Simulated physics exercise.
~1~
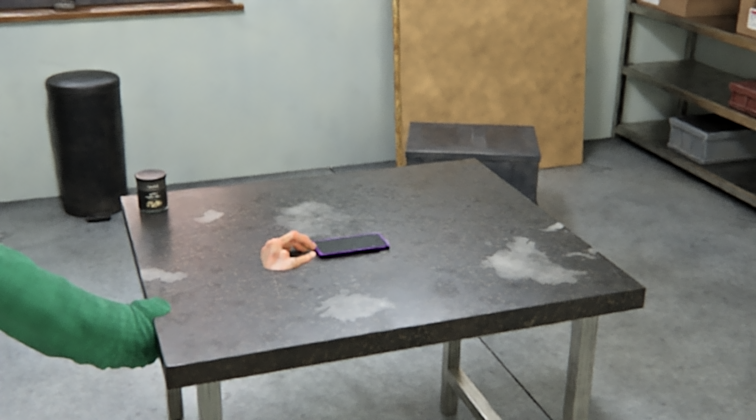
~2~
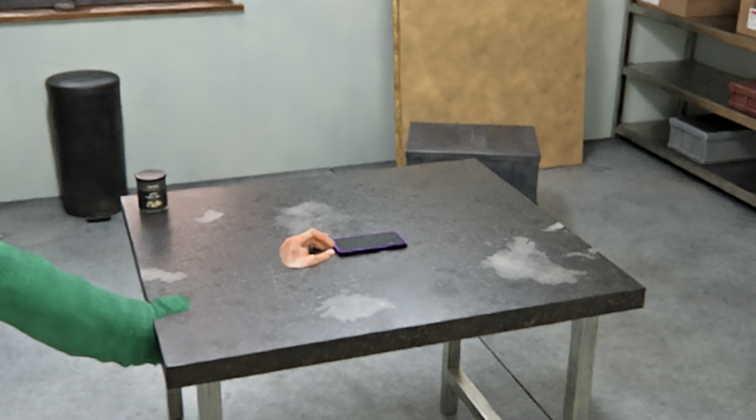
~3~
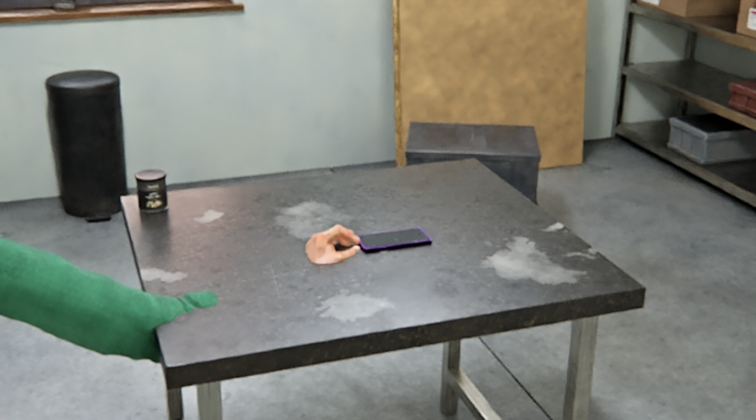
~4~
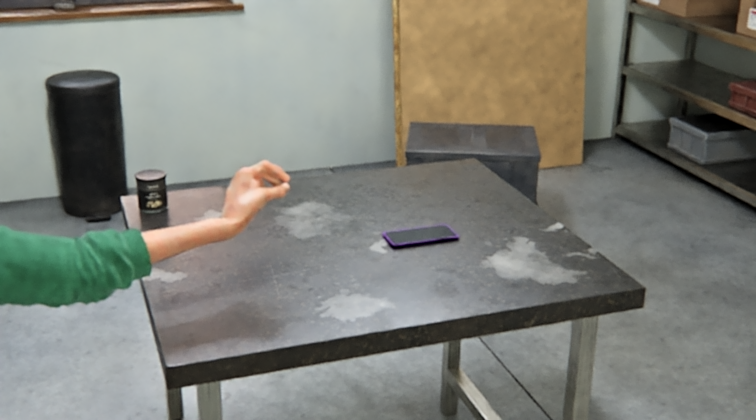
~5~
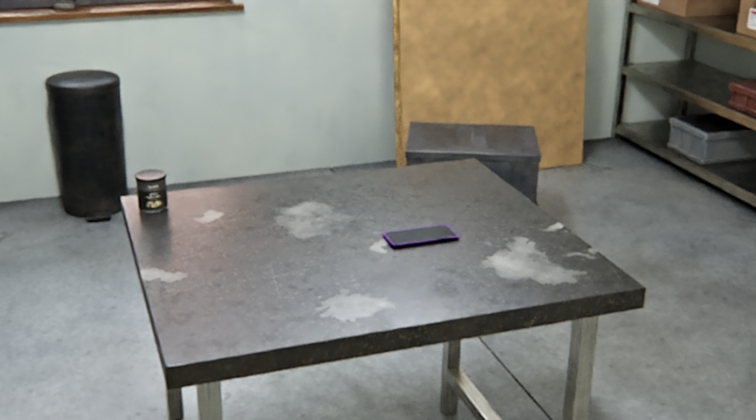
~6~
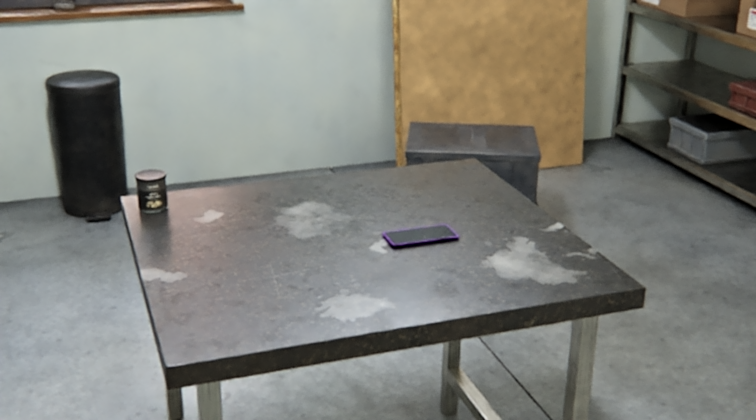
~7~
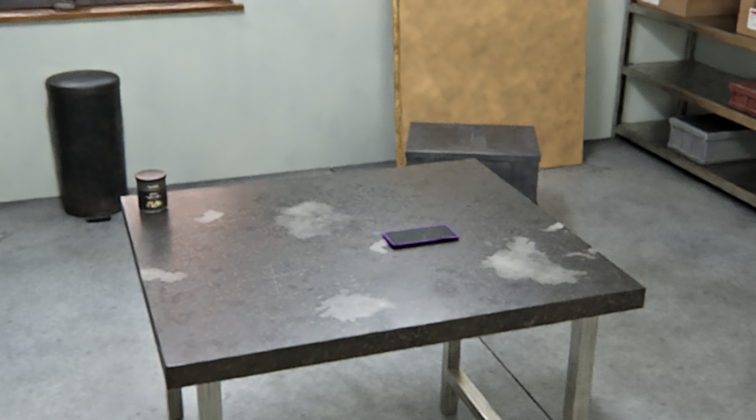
A hand sliding a purple phone rightward across a dark worn table, then letting go and withdrawing, leaving it resting on top.
